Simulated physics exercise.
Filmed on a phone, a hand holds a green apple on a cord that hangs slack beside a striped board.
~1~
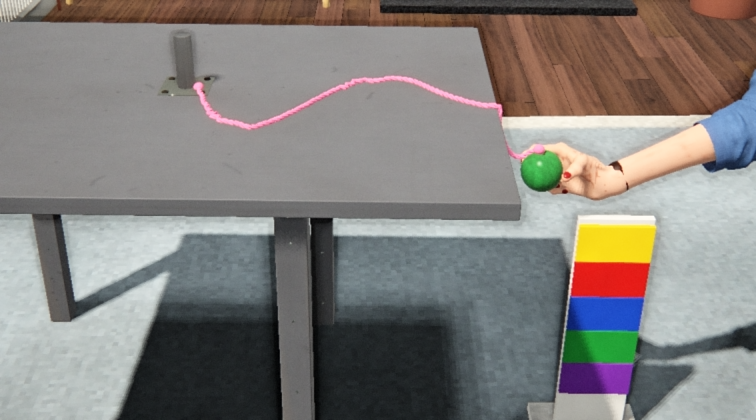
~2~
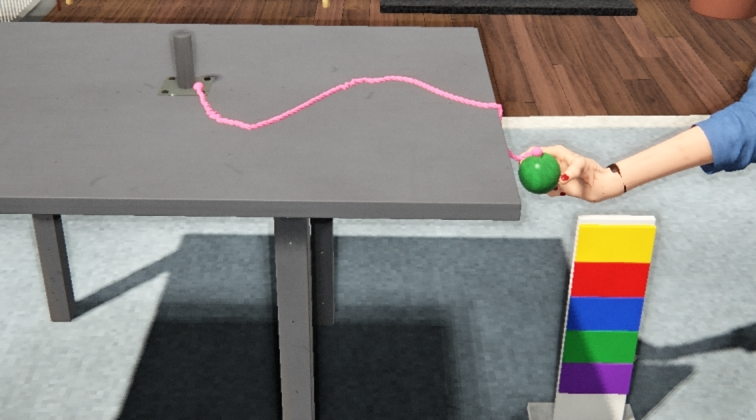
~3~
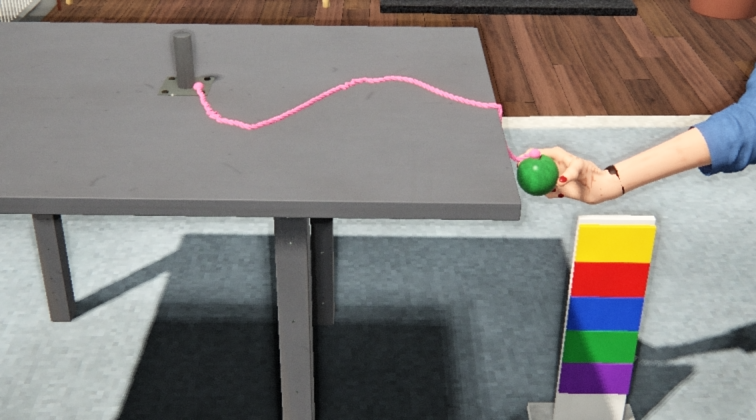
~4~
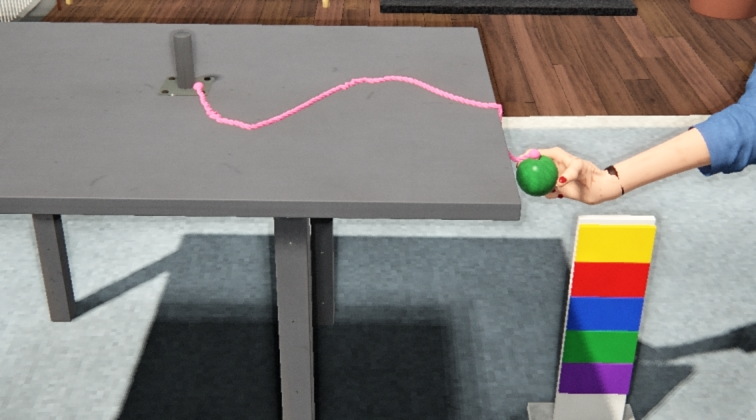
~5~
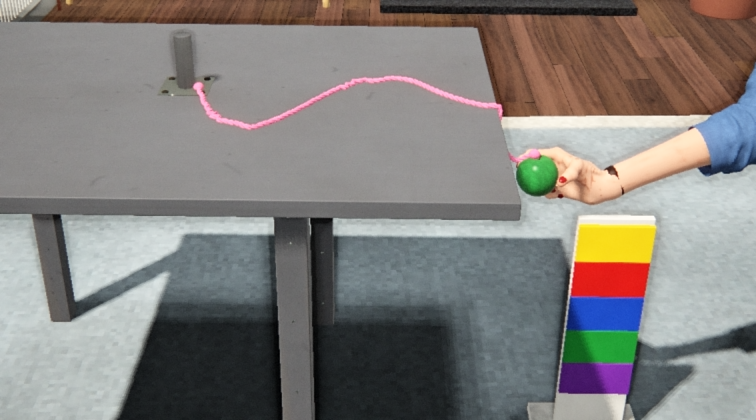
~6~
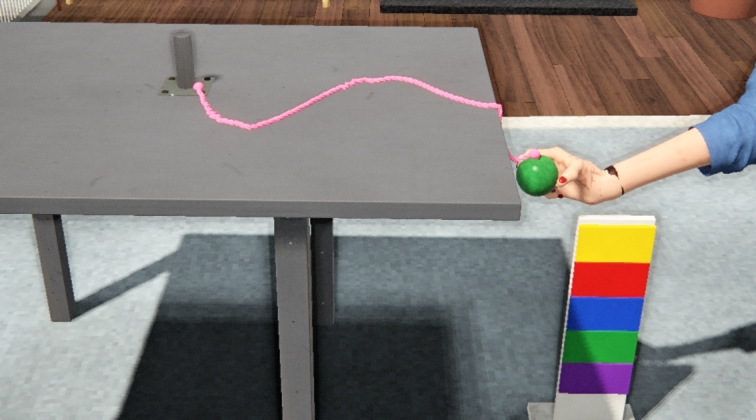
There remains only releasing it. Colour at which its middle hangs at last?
The green one.
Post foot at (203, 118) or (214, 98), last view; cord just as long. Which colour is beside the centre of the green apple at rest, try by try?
Going case by case, it's purple and then purple.
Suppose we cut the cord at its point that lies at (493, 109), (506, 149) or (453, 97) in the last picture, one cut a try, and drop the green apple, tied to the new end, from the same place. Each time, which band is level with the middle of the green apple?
Try by try, the answer is red; blue; yellow.
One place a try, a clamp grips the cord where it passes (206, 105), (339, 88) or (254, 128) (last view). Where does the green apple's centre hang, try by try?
Pixel spots, one per try: About (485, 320), (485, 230), (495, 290).
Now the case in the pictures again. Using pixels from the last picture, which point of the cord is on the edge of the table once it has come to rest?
Pixel (365, 80).
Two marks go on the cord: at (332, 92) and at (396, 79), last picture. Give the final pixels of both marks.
The first lands at (447, 109), while the second lands at (498, 155).
Early on, apple near (495, 321); level with blue.
Midway, apple near (480, 341); level with green.
Finally, apple near (480, 346); level with green. Its middle rests at the green band.
